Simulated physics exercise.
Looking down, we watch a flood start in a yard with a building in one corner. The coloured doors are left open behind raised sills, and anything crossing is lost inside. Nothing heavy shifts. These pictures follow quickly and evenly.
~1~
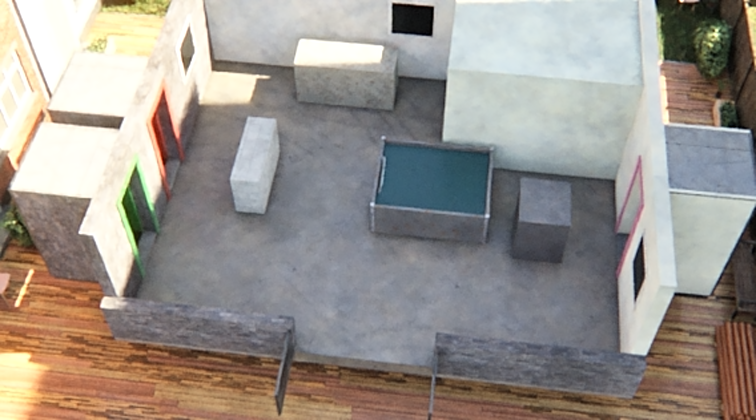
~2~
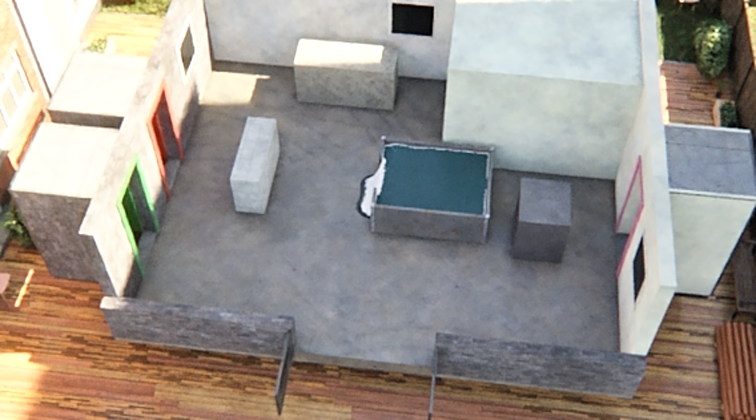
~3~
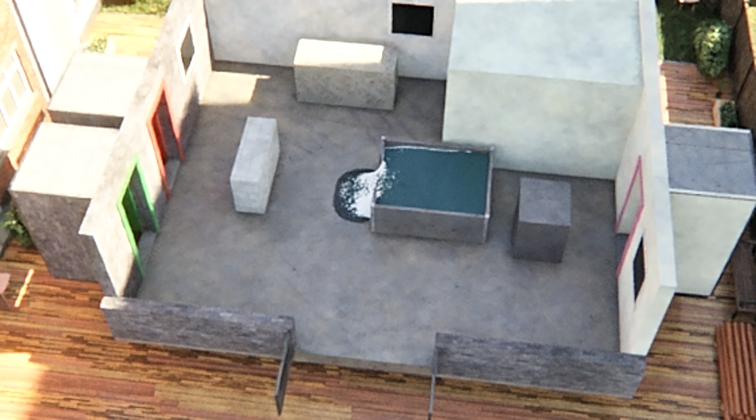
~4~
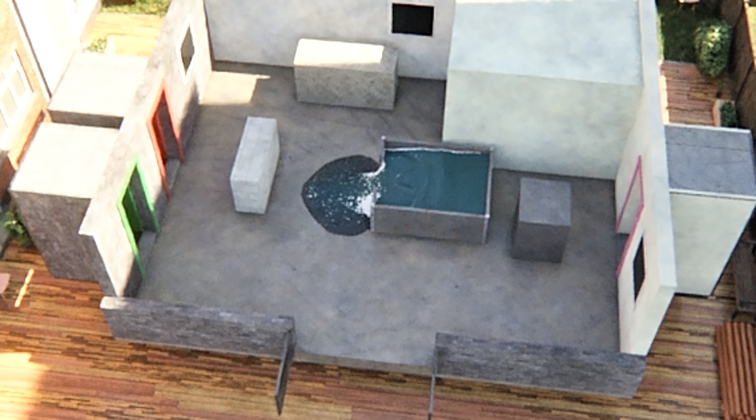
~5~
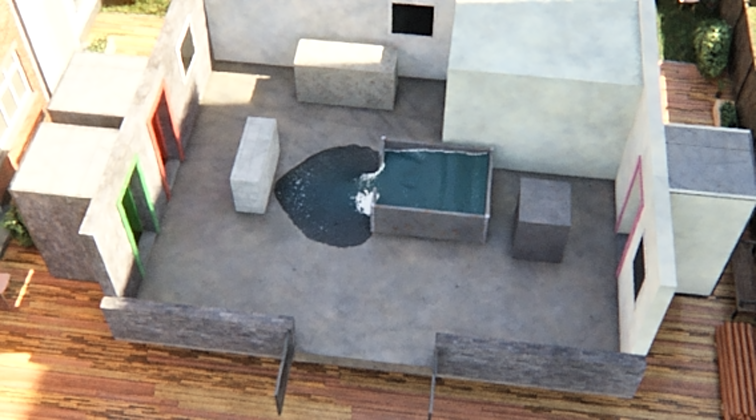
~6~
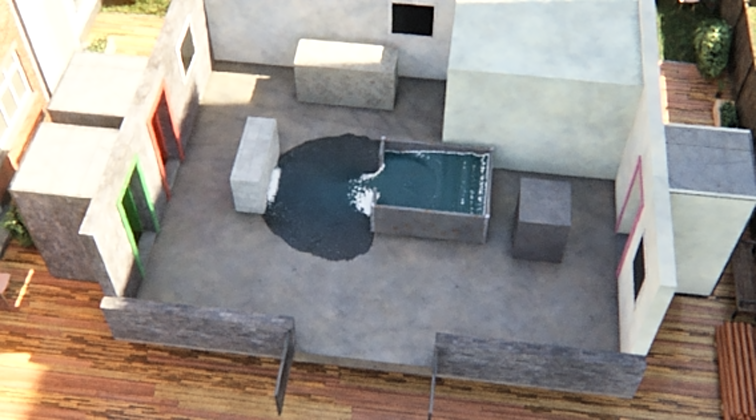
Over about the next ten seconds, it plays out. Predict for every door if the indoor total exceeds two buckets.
Prediction: The pink door does not exceed it, the green door does not exceed it, the red door does not exceed it.
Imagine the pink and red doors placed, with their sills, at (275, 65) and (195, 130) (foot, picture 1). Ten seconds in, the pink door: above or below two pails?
The pink door overflows.
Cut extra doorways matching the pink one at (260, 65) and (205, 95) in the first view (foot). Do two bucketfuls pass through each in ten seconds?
The first door runs past the limit, while the second runs past the limit.
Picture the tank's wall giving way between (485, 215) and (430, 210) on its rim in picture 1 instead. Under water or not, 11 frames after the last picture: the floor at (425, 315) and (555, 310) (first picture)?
Soaked, then soaked.
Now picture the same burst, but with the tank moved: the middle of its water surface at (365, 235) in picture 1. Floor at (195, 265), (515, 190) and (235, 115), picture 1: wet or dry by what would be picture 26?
Soaked, bone-dry, soaked.
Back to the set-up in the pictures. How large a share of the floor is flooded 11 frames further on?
Roughly 35 percent.
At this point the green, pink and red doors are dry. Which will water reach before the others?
The green-painted one.
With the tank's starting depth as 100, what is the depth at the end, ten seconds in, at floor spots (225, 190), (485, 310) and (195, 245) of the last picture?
Estimate: 14, 2, 14 %.
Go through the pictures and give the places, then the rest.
The open tank at (433, 179) is whole and still, in the first frame.
Water pours out at (380, 188) and has run to (365, 214), in the second frame.
The front is at (339, 206), out from the gap at (380, 189), in the third frame.
Water pours out at (380, 189) and has run to (307, 195), in the fourth frame.
Water pours out at (380, 189) and has run to (279, 193), in the fifth frame.
Water pours out at (380, 189) and has run to (265, 214), in the sixth frame.
A moment on, water covers 20 % of the floor; the pink door not reached, the green door not reached, the red door not reached.
Next, water covers 35 % of the floor; the pink door not reached, the green door wet at the sill, nothing in, the red door not reached.
Then, water covers 40 % of the floor; the pink door not reached, the green door wet at the sill, nothing in, the red door not reached.
Later, water covers 60 % of the floor; the pink door not reached, the green door wet at the sill, nothing in, the red door wet at the sill, nothing in.
In the end, water covers 80 % of the floor; the pink door not reached, the green door under two buckets in, the red door wet at the sill, nothing in.
